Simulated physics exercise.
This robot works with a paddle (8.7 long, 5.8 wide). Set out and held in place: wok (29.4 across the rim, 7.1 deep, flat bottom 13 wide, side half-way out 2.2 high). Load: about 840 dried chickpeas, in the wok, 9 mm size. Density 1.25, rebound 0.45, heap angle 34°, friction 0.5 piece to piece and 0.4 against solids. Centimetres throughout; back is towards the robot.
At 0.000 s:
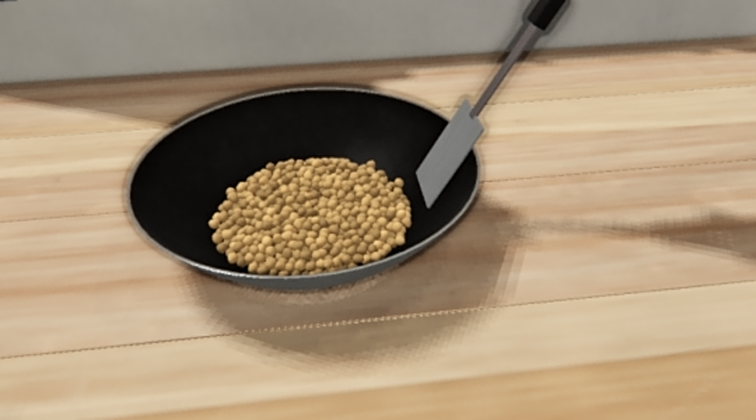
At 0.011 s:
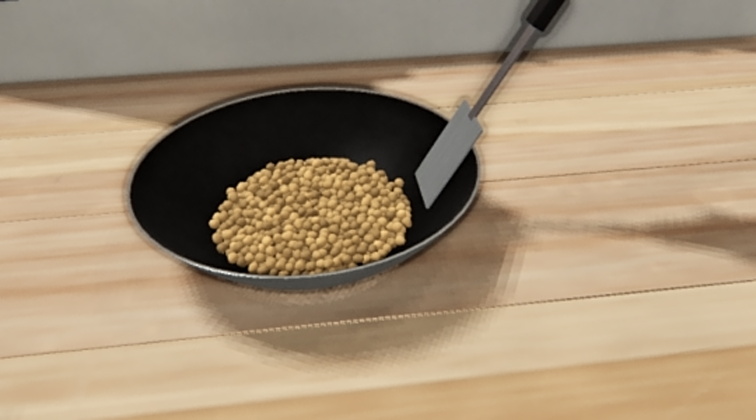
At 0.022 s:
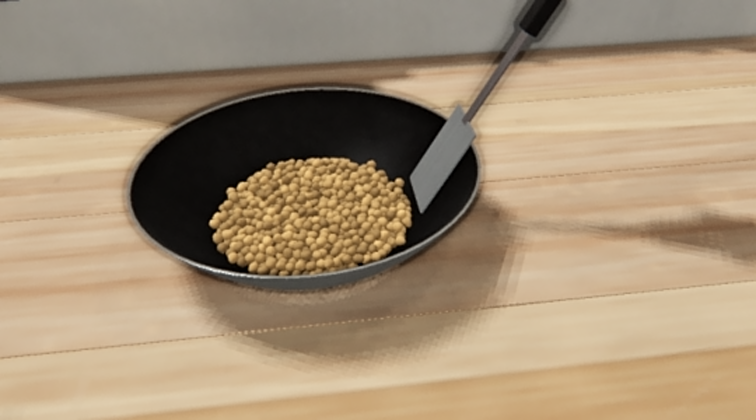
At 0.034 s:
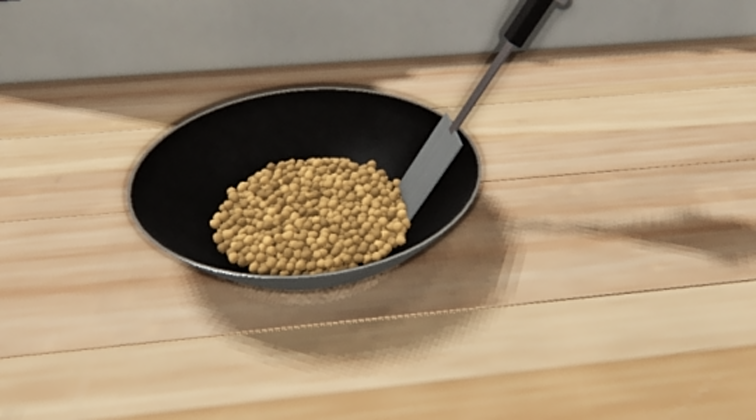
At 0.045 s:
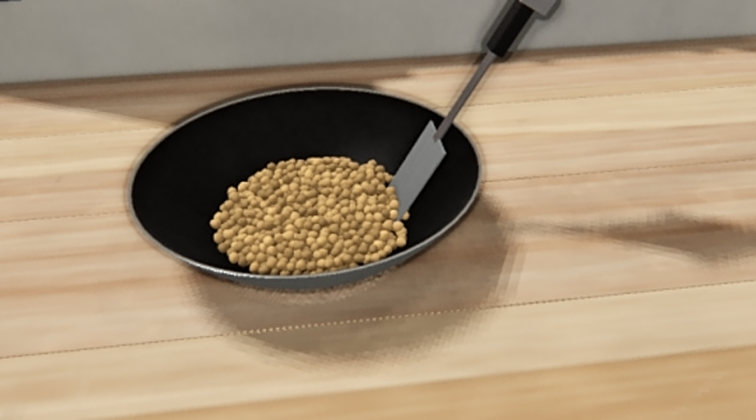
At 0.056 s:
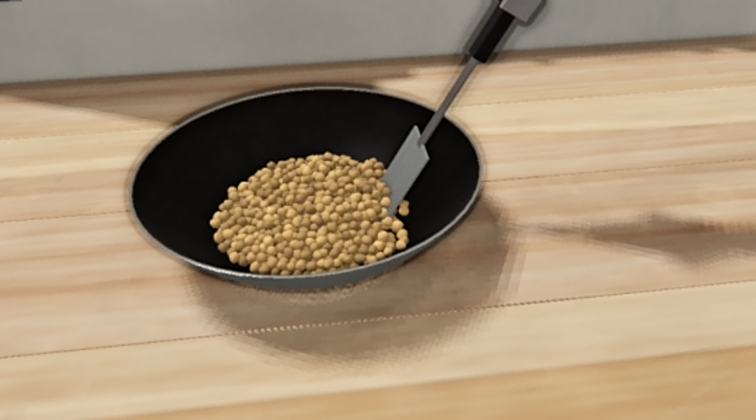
In the video, a black wok holding a mound of dried chickpeas sits still on a light wooden surface while a gray paddle with a black handle moves left from the right side, pushing into the mound's edge and shifting some chickpeas.
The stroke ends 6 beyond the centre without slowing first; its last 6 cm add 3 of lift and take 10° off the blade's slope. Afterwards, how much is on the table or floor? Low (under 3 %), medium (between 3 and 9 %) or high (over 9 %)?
On the table or floor the share is medium, between 3 and 9 %.
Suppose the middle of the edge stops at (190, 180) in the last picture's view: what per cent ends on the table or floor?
About 25 per cent.
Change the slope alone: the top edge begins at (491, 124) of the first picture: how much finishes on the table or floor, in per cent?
About 5 per cent.
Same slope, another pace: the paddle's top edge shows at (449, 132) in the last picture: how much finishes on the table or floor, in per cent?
About 0 per cent.
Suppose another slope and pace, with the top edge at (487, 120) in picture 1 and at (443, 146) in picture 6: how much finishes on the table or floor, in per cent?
About 0 per cent.
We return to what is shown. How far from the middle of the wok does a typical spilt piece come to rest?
Some 38 cm.
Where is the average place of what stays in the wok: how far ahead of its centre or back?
Some 3.5 cm ahead.
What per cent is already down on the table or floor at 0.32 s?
Some 0 per cent.
After 0.08 s, sloping 60°, highest piece 6 above the table; 843 in the wok.
After 0.11 s, sloping 57°, highest piece 8 above the table; 843 in the wok.
After 0.32 s, sloping 50°, highest piece 12 above the table; 796 in the wok, 7 on the table or floor, 40 on the blade or in flight.
After 1.37 s, sloping 50°, highest piece 6 above the table; 795 in the wok, 48 on the table or floor.
In the end, 795 in the wok, 48 on the table or floor. That is 6 % on the table or floor.
